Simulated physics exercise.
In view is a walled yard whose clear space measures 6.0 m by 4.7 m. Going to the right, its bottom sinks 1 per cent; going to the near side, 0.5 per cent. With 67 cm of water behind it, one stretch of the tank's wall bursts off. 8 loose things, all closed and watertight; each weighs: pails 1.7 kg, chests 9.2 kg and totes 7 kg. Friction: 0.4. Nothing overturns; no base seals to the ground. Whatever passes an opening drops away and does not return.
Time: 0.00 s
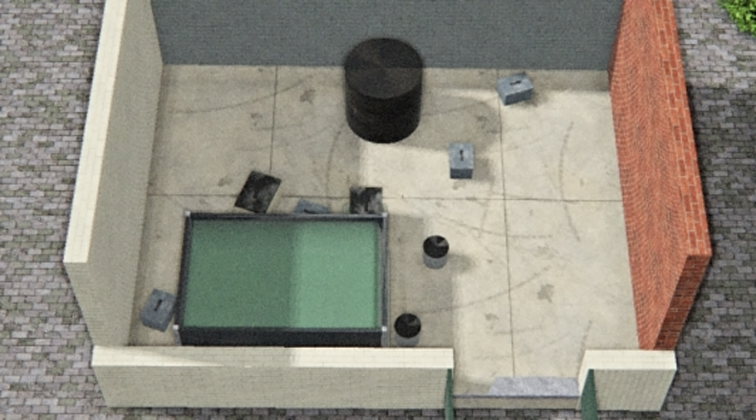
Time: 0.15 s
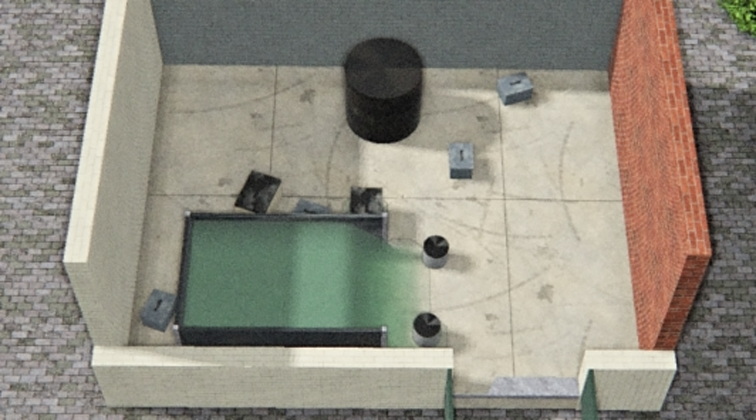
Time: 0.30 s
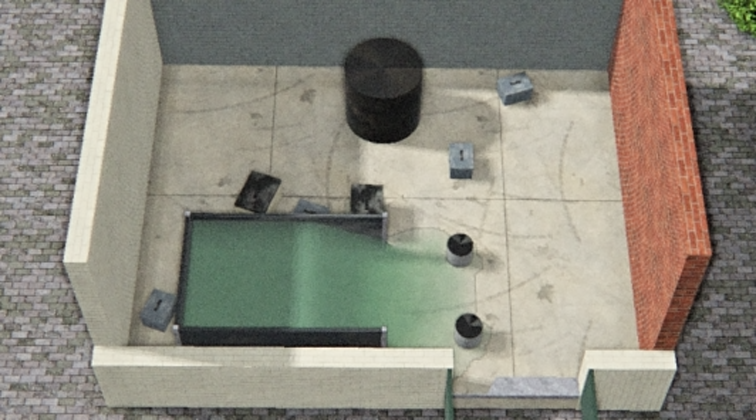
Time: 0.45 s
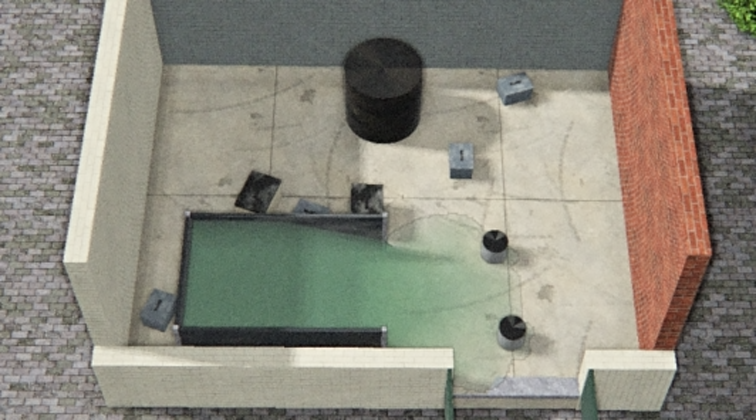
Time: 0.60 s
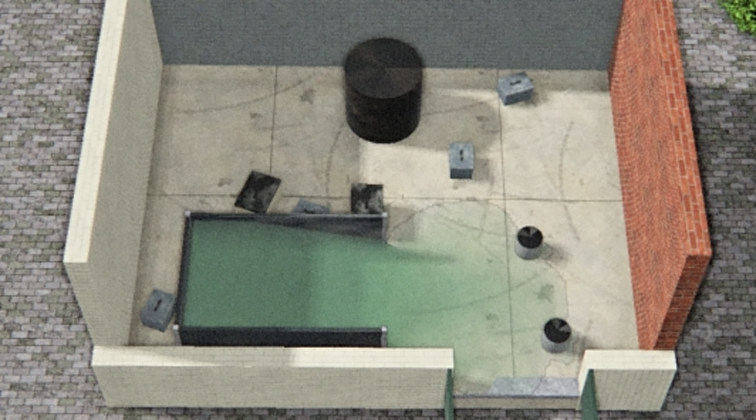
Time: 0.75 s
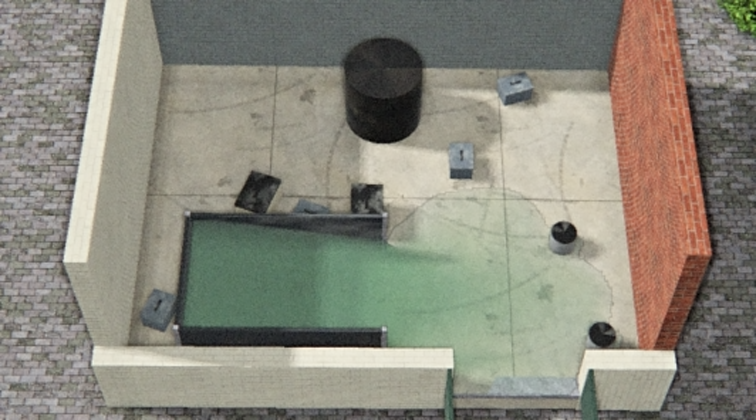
A walled yard with a pale concrete floor, a grey back wall and a red brick right wall is seen from high above by a still camera. A dark-sided tank of green water stands at the lower left, with a big black drum behind it, grey and dark boxes scattered around, and two small black-topped pails to its right. The tank's right side gives way, and green water spreads rightward across the floor as both pails slide right, while most boxes stay put.
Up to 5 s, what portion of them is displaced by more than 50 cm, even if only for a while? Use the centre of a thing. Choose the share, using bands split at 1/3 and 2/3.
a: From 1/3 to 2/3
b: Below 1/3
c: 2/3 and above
From 1/3 to 2/3 (a).
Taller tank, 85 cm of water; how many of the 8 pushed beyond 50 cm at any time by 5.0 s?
Then it comes to 4.
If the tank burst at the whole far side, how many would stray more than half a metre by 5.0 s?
Then 7 of them would.
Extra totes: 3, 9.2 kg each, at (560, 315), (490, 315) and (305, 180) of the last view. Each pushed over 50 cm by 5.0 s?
Taking them one by one: It goes beyond, then it goes beyond, then it stays within.
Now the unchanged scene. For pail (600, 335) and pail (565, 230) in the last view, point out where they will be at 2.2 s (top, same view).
They should sit about (629, 315) and (609, 127) in the last view.
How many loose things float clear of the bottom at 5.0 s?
Total: 3.
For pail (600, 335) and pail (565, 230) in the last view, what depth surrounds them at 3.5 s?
Depths: Near 23 cm, then near 32 cm.
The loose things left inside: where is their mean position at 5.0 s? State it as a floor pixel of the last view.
It works out to somewhere near (370, 213) on the floor.
After 1.1 s 2 of 8 are over 50 cm from their spots; 1 afloat.
After 2.2 s 2 of 8 are over 50 cm from their spots; 2 afloat.
After 3.5 s 3 of 8 are over 50 cm from their spots; 2 afloat.
After 5.0 s 3 of 8 are over 50 cm from their spots, and 3 have been at some point; 3 afloat.
